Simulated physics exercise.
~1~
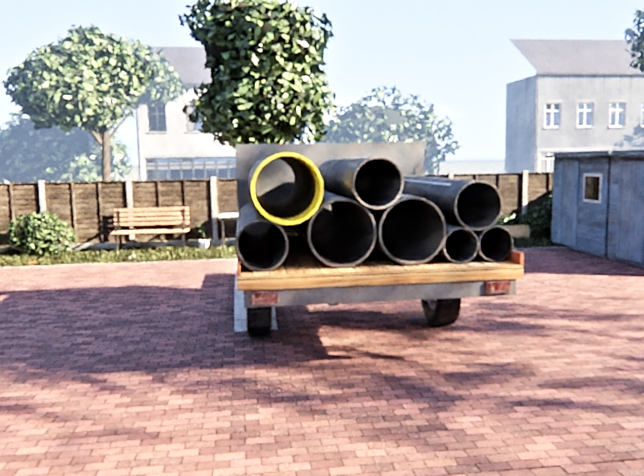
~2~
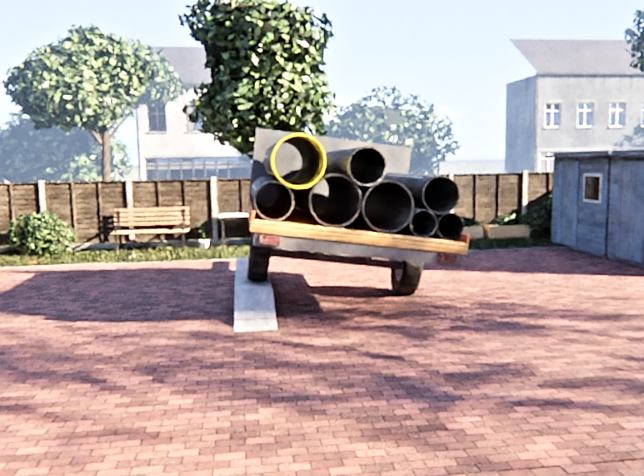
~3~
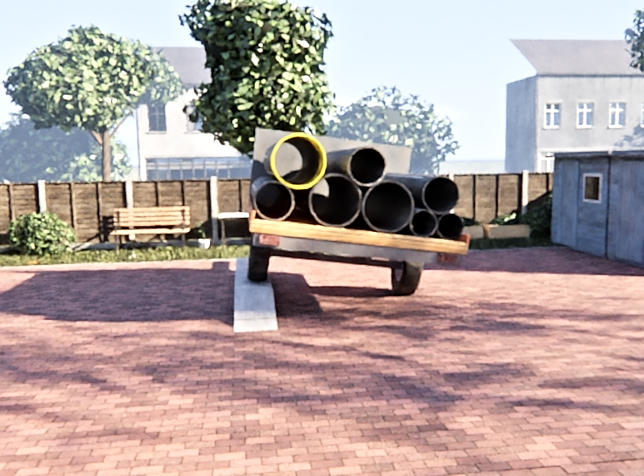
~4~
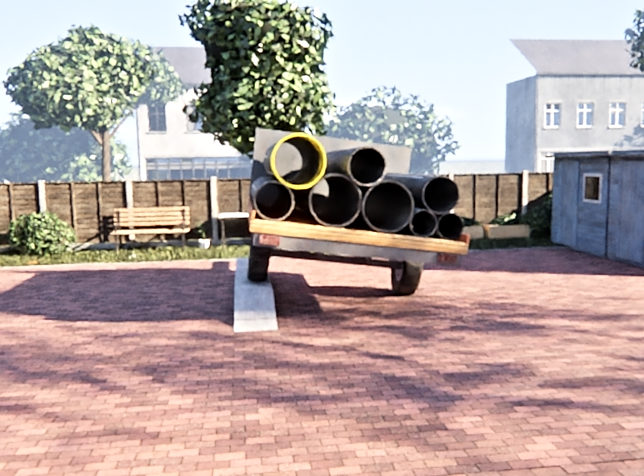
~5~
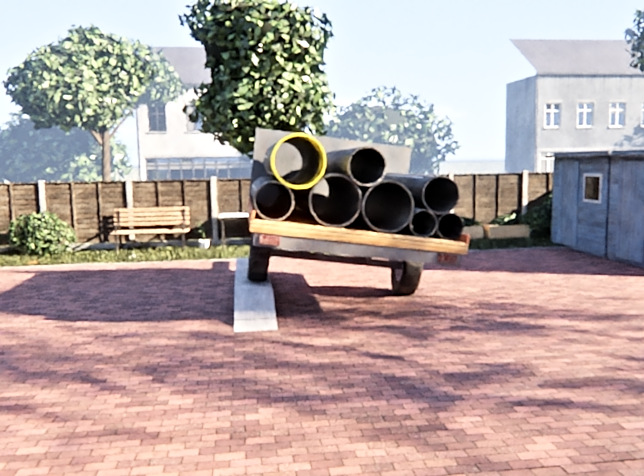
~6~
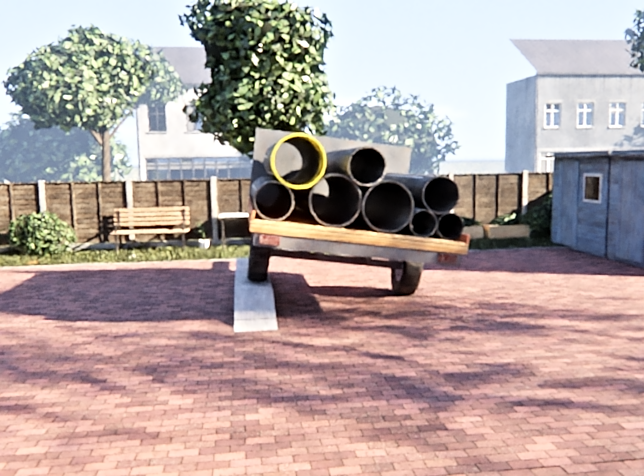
A trailer stacked with dark pipes, a yellow-rimmed one on top at the left, rolled away across a brick yard and tilted as its left wheel climbed a pale kerb. It stopped there, still leaning right, with every pipe aboard.
